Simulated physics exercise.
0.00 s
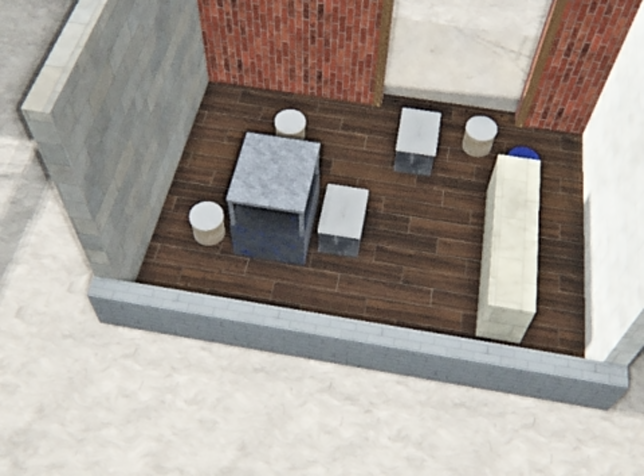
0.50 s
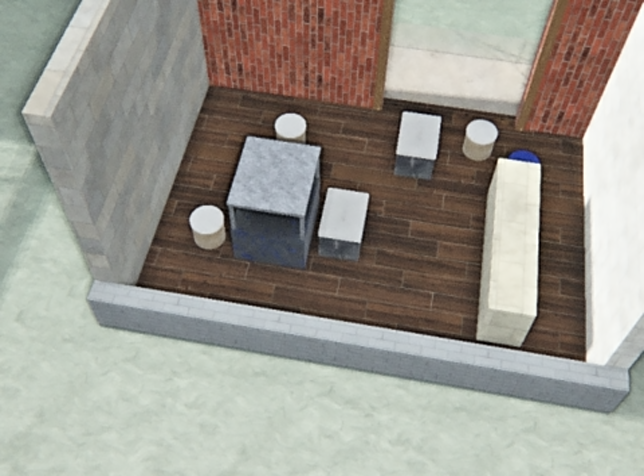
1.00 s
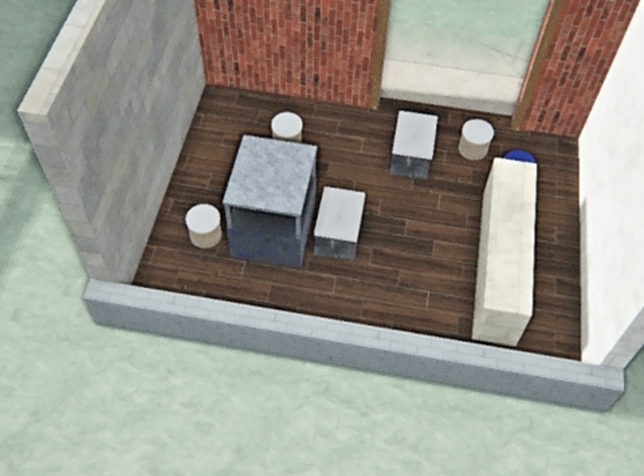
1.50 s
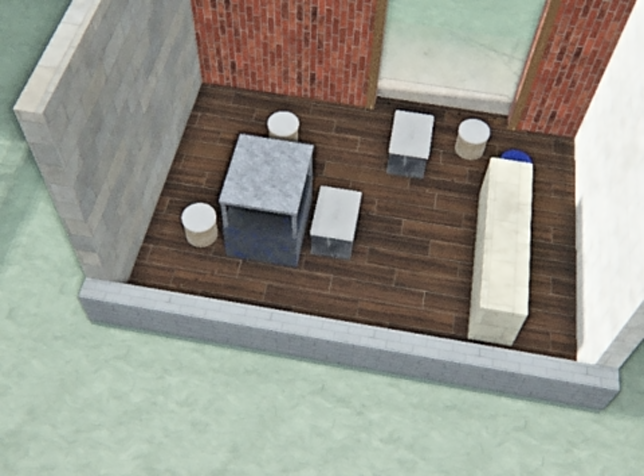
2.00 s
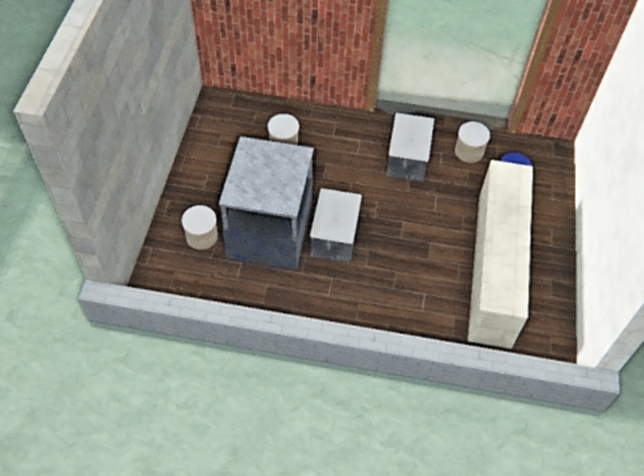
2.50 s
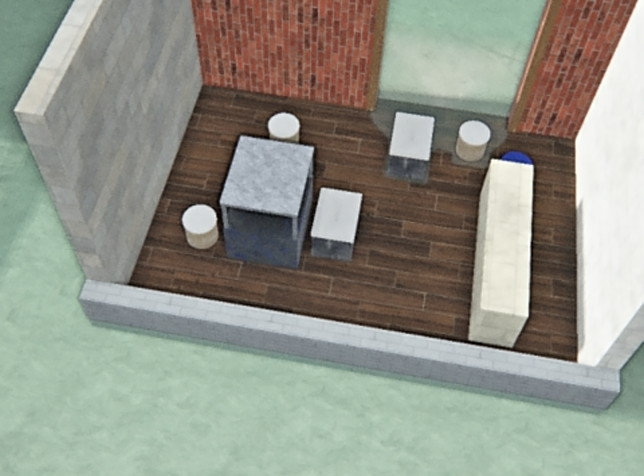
Ground-floor office with brick walls and wooden floor, greenish water covering the ground outside, then spreading just inside the doorway.
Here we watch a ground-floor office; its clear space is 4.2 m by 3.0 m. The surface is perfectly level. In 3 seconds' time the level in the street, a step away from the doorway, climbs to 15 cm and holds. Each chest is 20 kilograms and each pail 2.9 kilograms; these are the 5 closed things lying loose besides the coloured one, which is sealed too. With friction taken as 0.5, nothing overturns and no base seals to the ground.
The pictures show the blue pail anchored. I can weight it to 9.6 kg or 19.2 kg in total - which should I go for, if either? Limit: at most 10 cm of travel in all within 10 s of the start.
Make it 19.2 kg.
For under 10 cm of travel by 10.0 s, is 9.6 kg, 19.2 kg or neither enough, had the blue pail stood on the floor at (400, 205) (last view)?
Outcome - success with both.
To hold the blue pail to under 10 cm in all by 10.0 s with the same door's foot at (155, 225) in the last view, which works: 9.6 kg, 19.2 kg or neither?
The answer is that the lesser mass suffices.
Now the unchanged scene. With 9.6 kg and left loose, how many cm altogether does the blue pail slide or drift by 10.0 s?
Path length near 50 cm.
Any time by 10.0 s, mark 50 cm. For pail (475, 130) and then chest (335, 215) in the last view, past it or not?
Object 1: Surpassed, object 2: Not surpassed.
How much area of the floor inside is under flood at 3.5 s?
Close to 2.0 m2, I'd say.
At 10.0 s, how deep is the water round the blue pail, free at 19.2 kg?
Depth: Approx. 10 cm.
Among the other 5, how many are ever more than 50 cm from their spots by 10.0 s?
I make it 4.
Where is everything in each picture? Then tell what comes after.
The blue pail at (523, 159), on the bottom; water covers 0.0 m2; 0 of 6 have shifted, in the first frame.
The blue pail at (524, 163) rests on the ground; 0.0 m2 under water; 0 of 6 have shifted, in the second frame.
The blue pail at (520, 162) rests on the ground; water covers 0.0 m2; 0 of 6 have shifted, in the third frame.
The blue pail at (516, 162) rests on the ground; 0.0 m2 under water; 0 of 6 have shifted, in the fourth frame.
The blue pail at (516, 165) rests on the ground; 0.0 m2 under water; 0 of 6 have shifted, in the fifth frame.
The blue pail at (516, 164), on the bottom; 0.5 m2 under water; 0 of 6 have shifted, in the sixth frame.
After 3.5 s the blue pail would be 0 cm from its start with 9.6 kg and 0 cm from its start with 19.2 kg; 2 cm of water round it then.
After 4.5 s the blue pail would be 13 cm from its start with 9.6 kg and 0 cm from its start with 19.2 kg; 8 cm of water round it then.
After 7.0 s the blue pail would be 45 cm from its start with 9.6 kg and 0 cm from its start with 19.2 kg; 9 cm of water round it then.
After 10.0 s the blue pail would be 45 cm from its start with 9.6 kg and 0 cm from its start with 19.2 kg; 10 cm of water round it then.
